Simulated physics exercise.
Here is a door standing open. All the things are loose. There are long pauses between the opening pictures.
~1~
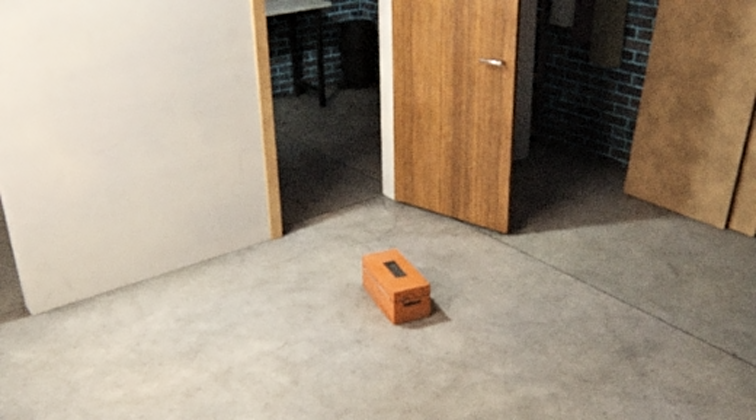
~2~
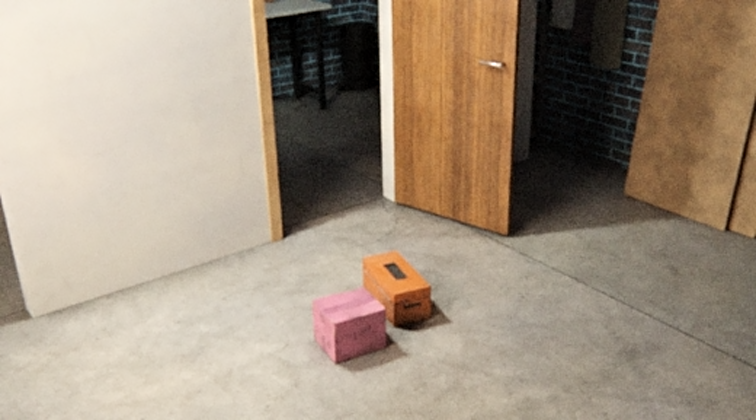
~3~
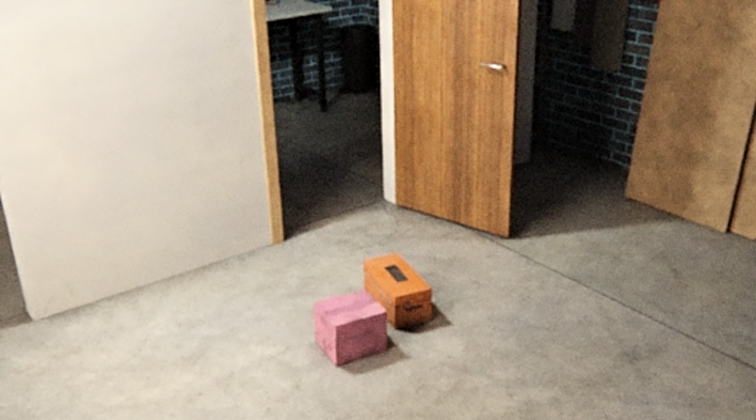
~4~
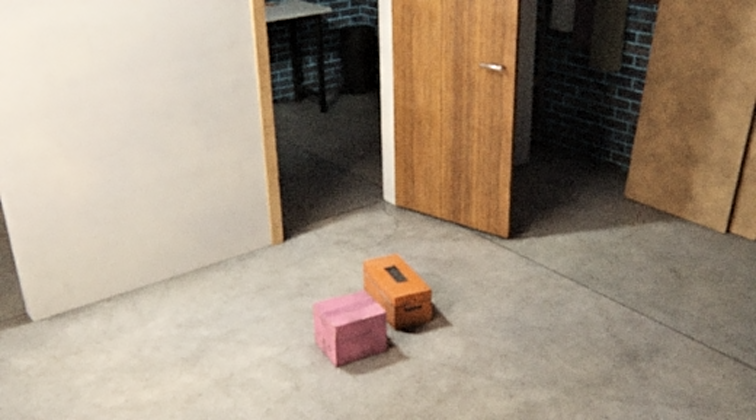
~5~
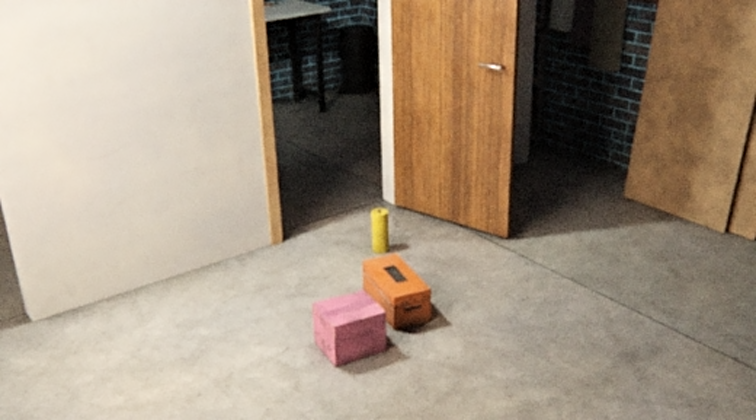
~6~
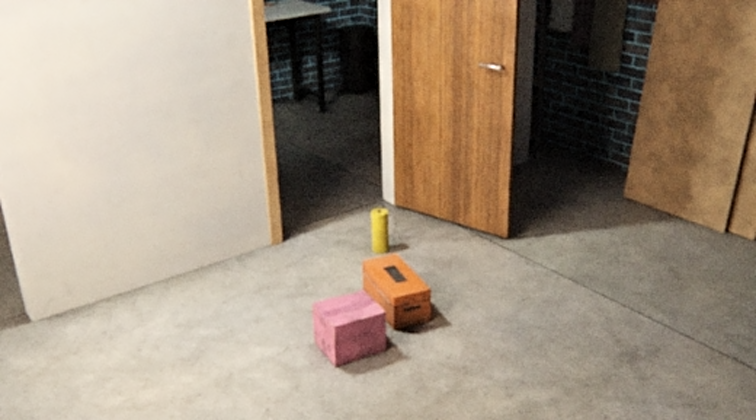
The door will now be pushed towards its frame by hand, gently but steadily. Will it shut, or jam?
In the end the door reaches the frame.
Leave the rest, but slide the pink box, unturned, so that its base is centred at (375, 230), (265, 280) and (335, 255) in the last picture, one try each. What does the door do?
In the first case it shuts; in the second case it closes; in the third case it jams.
Then, 1.90 s on from there, open by 43°; yellow roll shifted about its own width near (366, 231).
Then, 2.70 s on from there, open by 13°; yellow roll shifted well along near (313, 221).
In the end, open by 0°; moved from the start, yellow roll; the other 2 unmoved. At the end, from the last picture's camera, yellow roll near (296, 213).
